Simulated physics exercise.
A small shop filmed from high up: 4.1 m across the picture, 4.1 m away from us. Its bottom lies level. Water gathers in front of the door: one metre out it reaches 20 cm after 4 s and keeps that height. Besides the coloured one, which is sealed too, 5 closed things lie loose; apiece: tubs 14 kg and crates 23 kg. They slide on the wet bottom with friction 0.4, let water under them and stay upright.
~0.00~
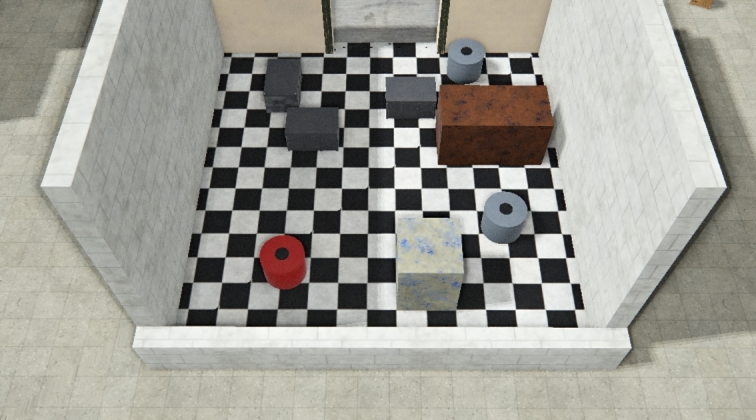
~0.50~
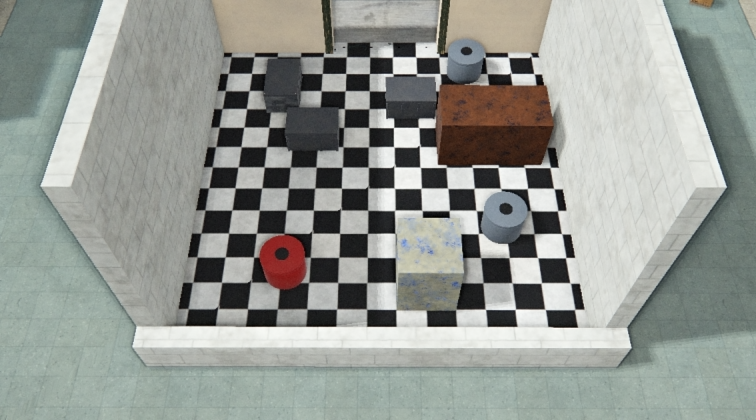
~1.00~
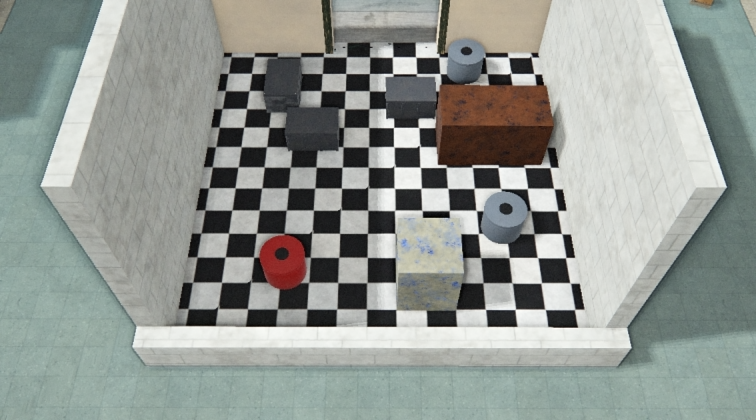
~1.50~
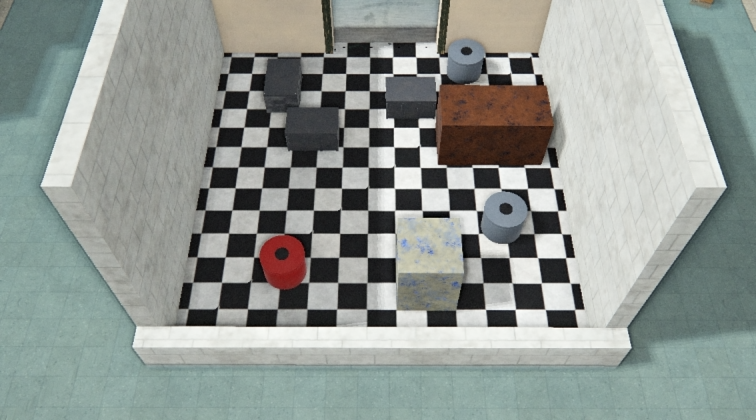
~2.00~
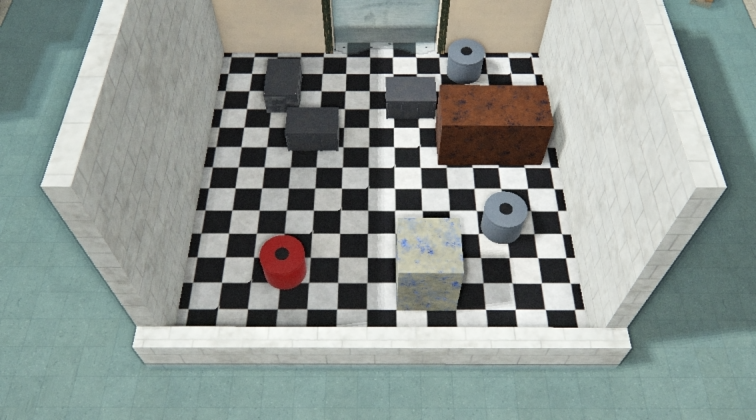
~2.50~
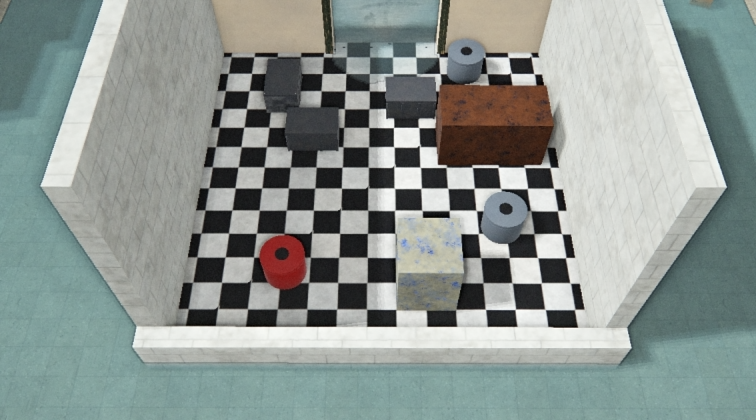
We see a small checker-floored shop from above, holding a red tub, grey tubs and dark crates, as bluish water covers the ground outside, then enters the doorway and spreads slightly onto the floor inside while everything stays still.
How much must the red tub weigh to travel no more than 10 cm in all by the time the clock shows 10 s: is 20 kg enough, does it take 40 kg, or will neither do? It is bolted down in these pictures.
For it, only the higher weight holds it.
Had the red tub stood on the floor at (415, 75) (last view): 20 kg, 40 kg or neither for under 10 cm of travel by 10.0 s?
It takes the larger.
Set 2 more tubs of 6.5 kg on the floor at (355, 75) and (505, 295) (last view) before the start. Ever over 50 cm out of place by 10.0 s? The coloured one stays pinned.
In that order: Past it, less.
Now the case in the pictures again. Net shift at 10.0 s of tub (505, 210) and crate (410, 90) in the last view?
In that order: 0 cm, 140 cm.
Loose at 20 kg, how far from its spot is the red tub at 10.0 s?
Roughly 20 cm.
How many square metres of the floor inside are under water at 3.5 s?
About 2.0 m2.
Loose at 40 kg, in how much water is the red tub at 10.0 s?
Roughly 10 cm.
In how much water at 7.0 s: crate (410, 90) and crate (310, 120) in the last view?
About 5 and 5 cm.
After 3.5 s the red tub would be 0 cm from its start with 20 kg and 0 cm from its start with 40 kg; 0 cm of water round it then.
After 4.5 s the red tub would be 0 cm from its start with 20 kg and 0 cm from its start with 40 kg; 0 cm of water round it then.
After 7.0 s the red tub would be 0 cm from its start with 20 kg and 0 cm from its start with 40 kg; 3 cm of water round it then.
After 10.0 s the red tub would be 23 cm from its start with 20 kg and 0 cm from its start with 40 kg; 10 cm of water round it then.
